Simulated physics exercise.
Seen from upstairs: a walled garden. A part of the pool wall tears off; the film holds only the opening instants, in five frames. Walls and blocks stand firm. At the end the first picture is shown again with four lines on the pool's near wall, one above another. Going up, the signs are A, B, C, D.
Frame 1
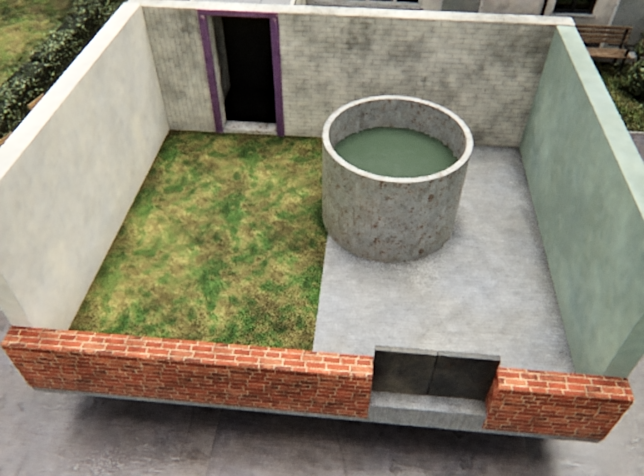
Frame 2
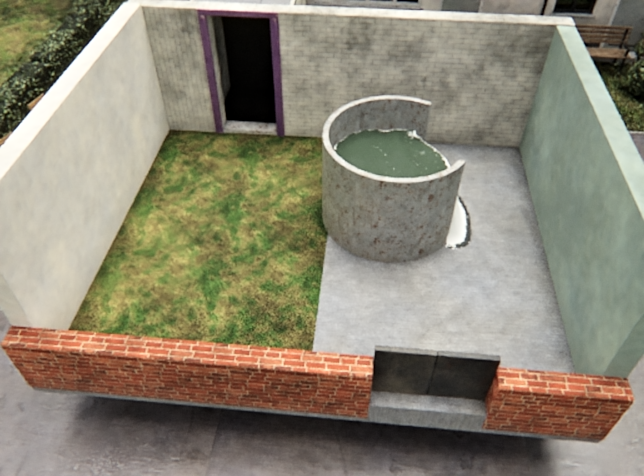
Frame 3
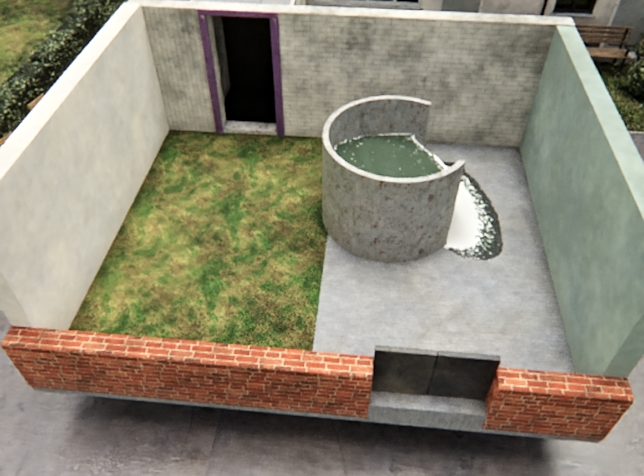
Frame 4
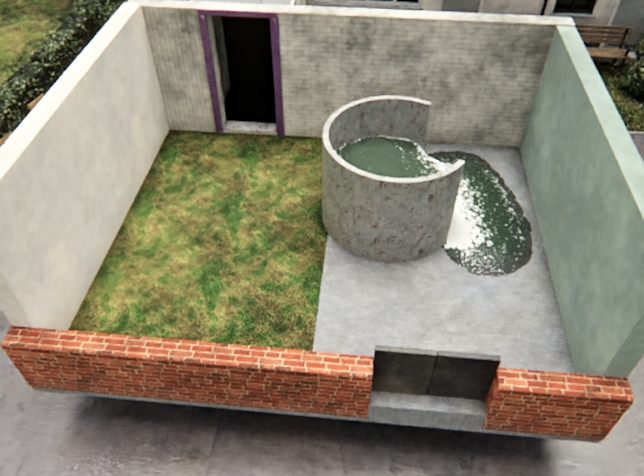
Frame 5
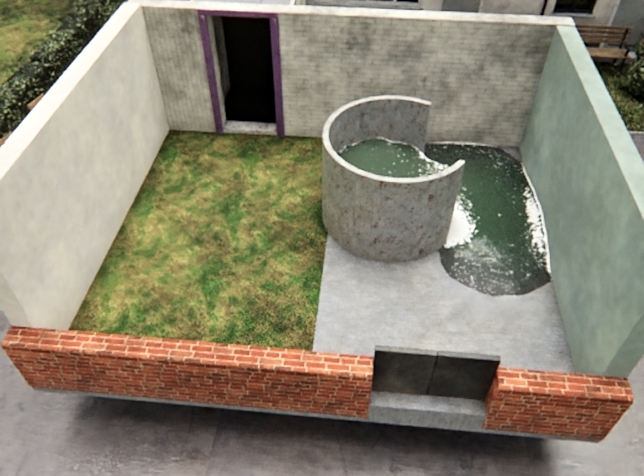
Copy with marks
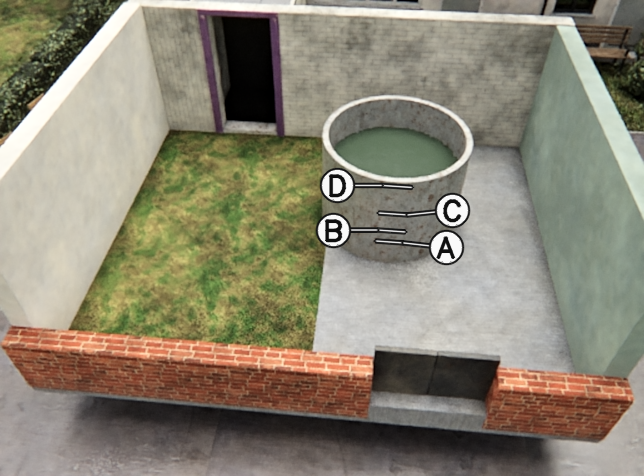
Walled garden seen from above, the round concrete pool's wall opening at right and green water pouring out, spreading across grey paving.
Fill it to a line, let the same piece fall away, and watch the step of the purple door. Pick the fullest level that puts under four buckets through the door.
Go for C.
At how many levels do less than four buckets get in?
Three of them.
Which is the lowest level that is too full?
The answer is D.
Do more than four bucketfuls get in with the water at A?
No.
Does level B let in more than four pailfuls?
No, that is safe.
In white, A at (389, 241); B at (391, 230); C at (393, 213); D at (396, 186); from the bottom up A, B, C, D.
With A, nothing gets over.
With B, a splash gets over, under a bucket.
With C, a bucket or two gets in.
With D, about 9 bucketfuls get in.
